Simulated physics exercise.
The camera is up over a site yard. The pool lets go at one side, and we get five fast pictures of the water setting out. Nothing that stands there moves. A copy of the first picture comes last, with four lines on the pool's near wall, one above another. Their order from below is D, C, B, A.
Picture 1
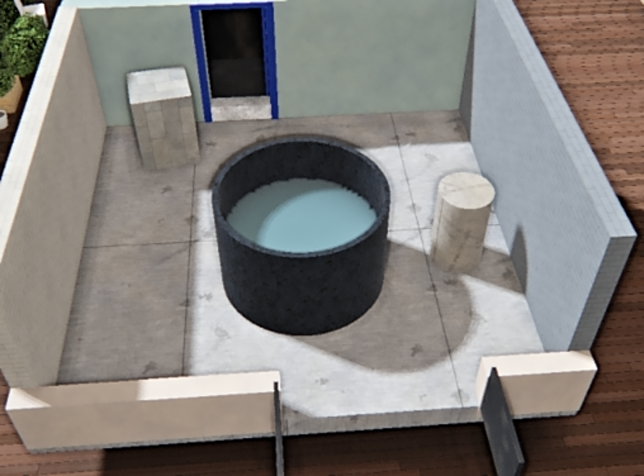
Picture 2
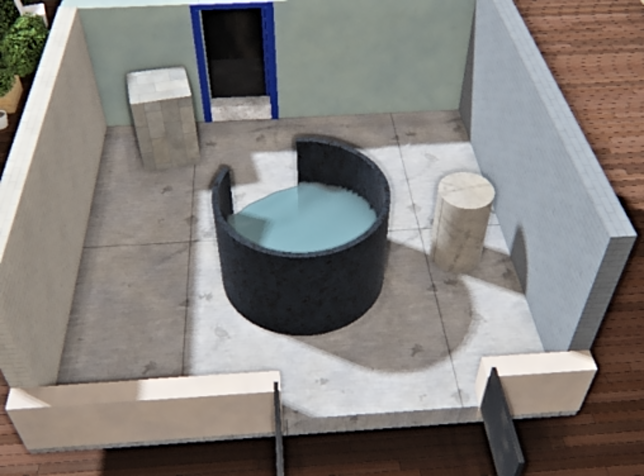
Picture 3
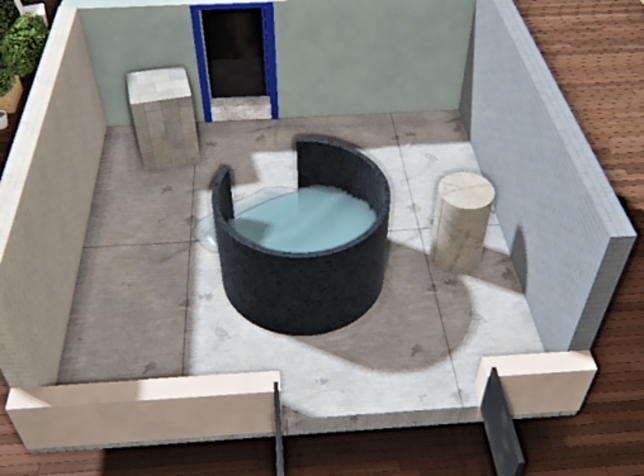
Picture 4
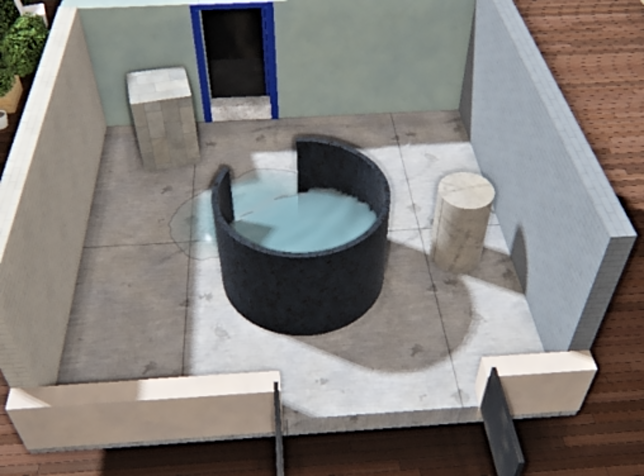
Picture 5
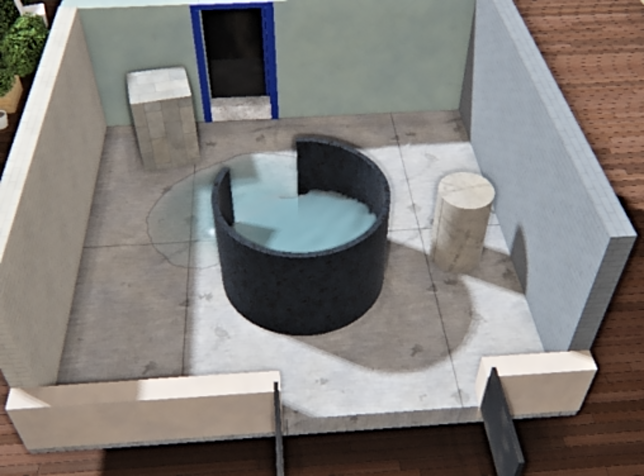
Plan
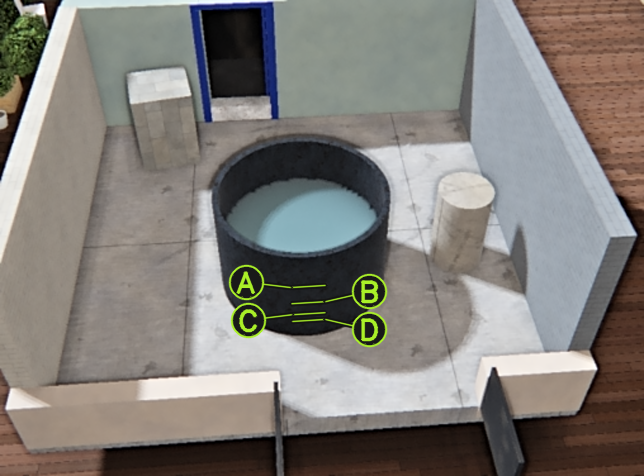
The video shows a round dark pool of water in a walled yard with a blue doorway and an open gate; a back section of its wall disappears, and water spreads out across the ground toward the back left.
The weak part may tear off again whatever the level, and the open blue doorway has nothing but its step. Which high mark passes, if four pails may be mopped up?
Take B.
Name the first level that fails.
Here it is level A.
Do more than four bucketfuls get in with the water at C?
No, not at all.
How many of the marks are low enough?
Three.
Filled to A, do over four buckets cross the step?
Yes, it does.
In lime, A at (308, 286); B at (308, 302); C at (308, 313); D at (308, 320); from the bottom up D, C, B, A.
Choosing A, about 8 bucketfuls get in.
Choosing B, a splash gets over, under a bucket.
Choosing C, nothing gets over.
Choosing D, nothing gets over.
